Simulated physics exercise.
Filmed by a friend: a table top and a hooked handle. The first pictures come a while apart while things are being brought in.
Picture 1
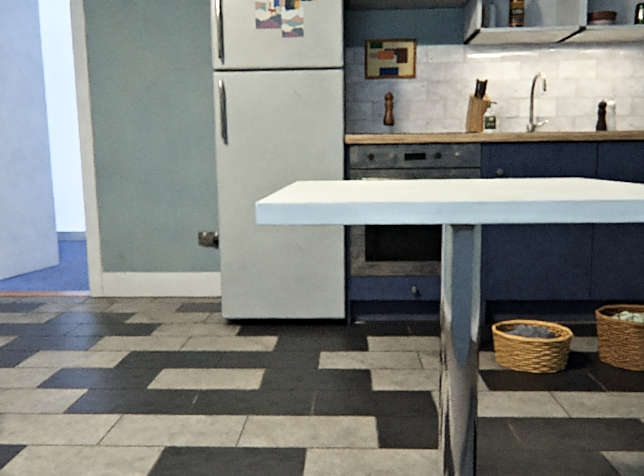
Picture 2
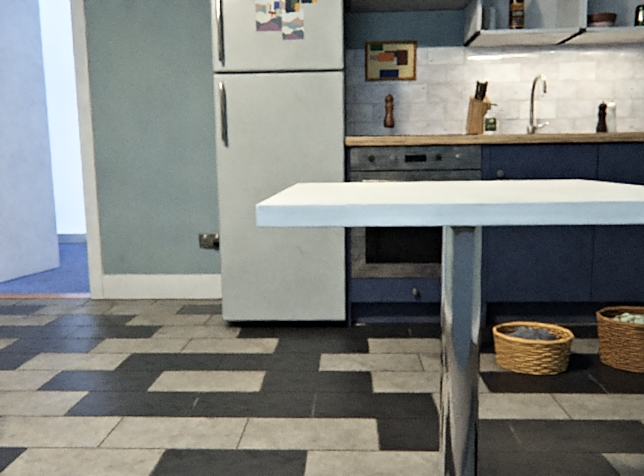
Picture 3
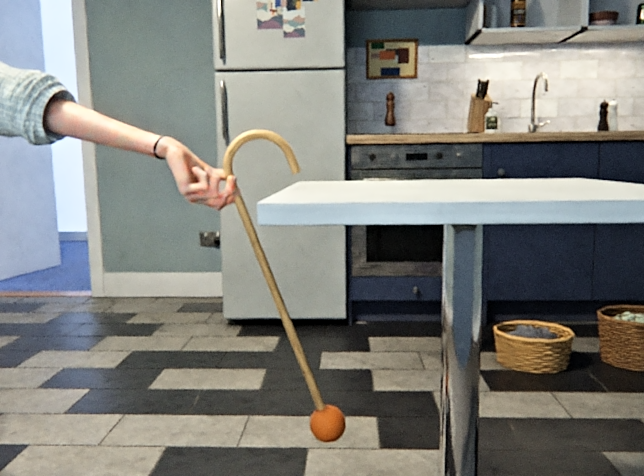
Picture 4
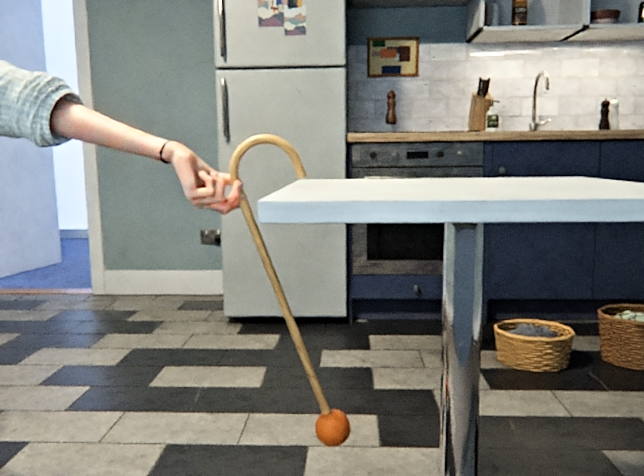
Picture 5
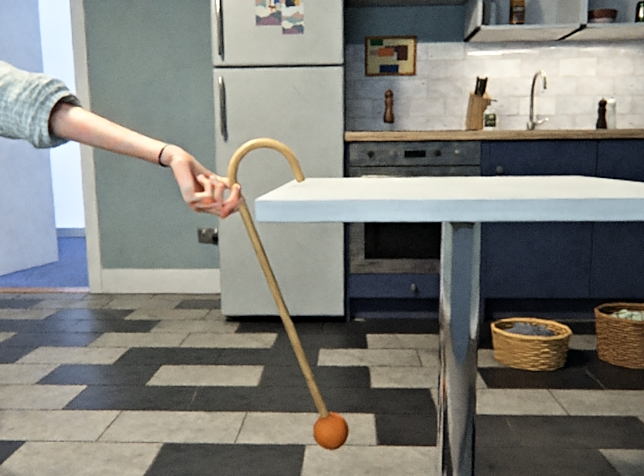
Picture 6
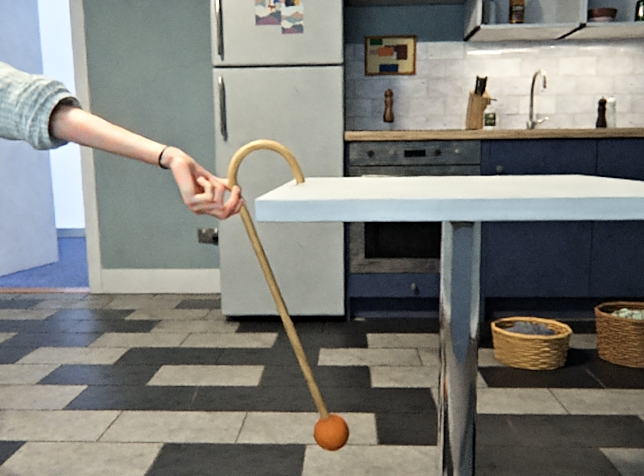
The clip opens on a kitchen with a pale table and nothing moving. An arm then appears from the left, holding a wooden hooked handle with an orange ball-like end hanging below. The hand shifts it slightly right, bringing the hook's tip to the table's left edge, and keeps holding it there, nearly still.
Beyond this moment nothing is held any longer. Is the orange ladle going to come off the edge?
Stays up.
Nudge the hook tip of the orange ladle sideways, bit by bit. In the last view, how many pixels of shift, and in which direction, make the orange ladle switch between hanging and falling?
Roughly 20 pixels, to the left.
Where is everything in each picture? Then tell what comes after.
Table (463, 195), in the first picture.
Table (463, 197), in the second picture.
Still on the way; orange ladle (300, 288); table (464, 196), in the third picture.
Still on the way; orange ladle (305, 292); table (465, 194), in the fourth picture.
Still on the way; orange ladle (304, 296); table (463, 193), in the fifth picture.
In place, still held; orange ladle (304, 298); table (462, 192), in the sixth picture.
Then, 0.26 s past the last view, orange ladle at rest near (304, 298).
Finally, the orange ladle remains in place, near (303, 298).
